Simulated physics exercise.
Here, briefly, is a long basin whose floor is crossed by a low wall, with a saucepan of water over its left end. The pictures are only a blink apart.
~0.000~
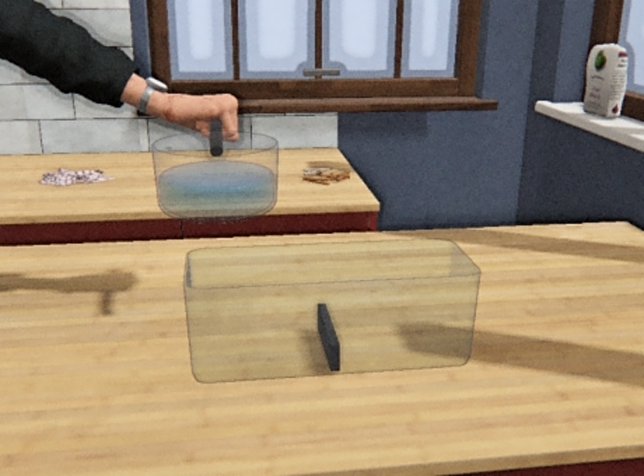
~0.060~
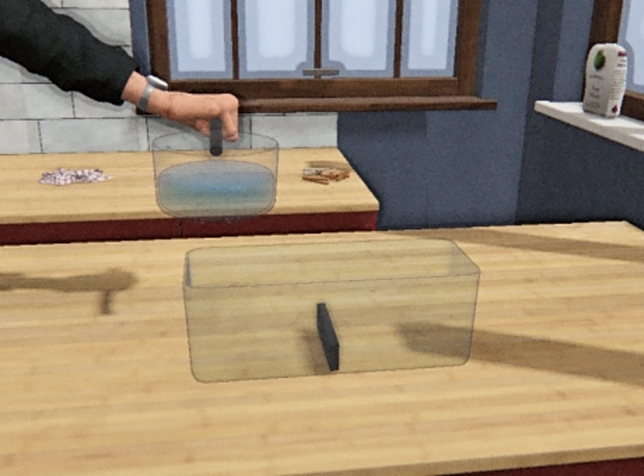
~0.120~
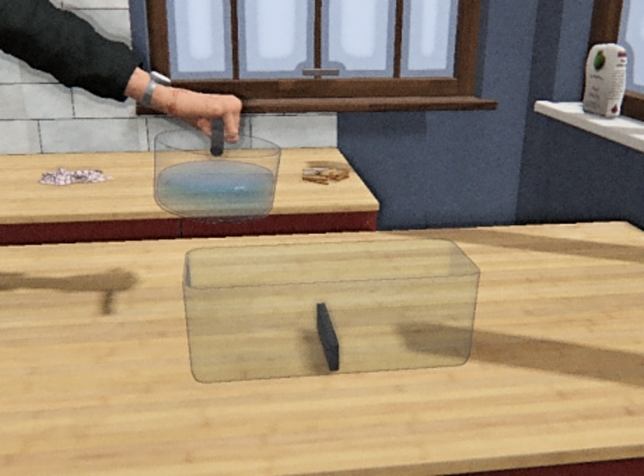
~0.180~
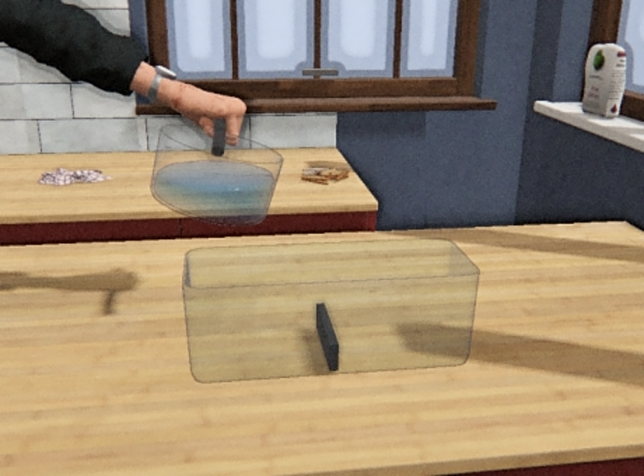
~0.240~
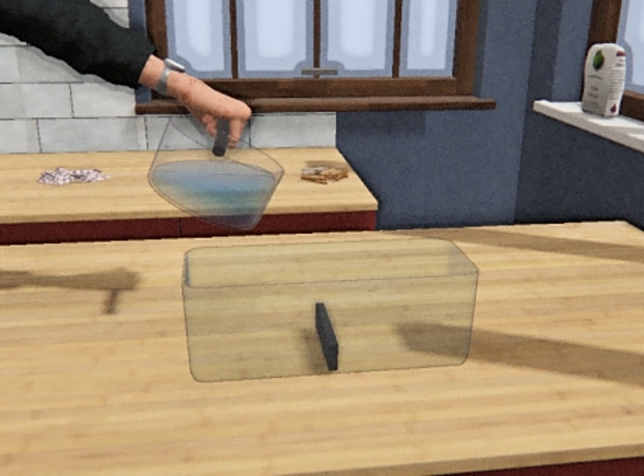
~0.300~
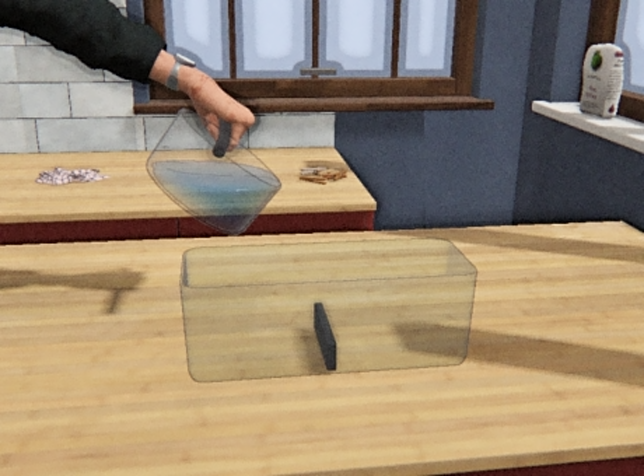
Above a wooden counter, a hand steadily tilts a clear pan of water rightward over a basin.
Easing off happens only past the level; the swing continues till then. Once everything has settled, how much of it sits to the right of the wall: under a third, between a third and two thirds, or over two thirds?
Under a third.
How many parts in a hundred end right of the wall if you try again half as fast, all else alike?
Roughly 35 in a hundred.
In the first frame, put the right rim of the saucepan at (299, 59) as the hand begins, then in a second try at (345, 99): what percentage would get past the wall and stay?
Roughly 85 per cent, then roughly 90 per cent.
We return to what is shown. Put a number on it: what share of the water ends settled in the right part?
I'd put it near 20 per cent.
A moment on, the saucepan is tipped on its side and 40 per cent is still to pour, 21 is left of the wall and 6 right of it.
Next, the saucepan is tipped on its side and 15 per cent is still to pour, 56 is left of the wall and 20 right of it.
Then the saucepan is tipped on its side and 5 per cent is still to pour, 70 is left of the wall and 21 right of it.
Later the saucepan is tipped on its side and 2 per cent is still to pour, 75 is left of the wall and 22 right of it.
Finally, 77 per cent lies left of the wall, 22 right of it and 1 outside.
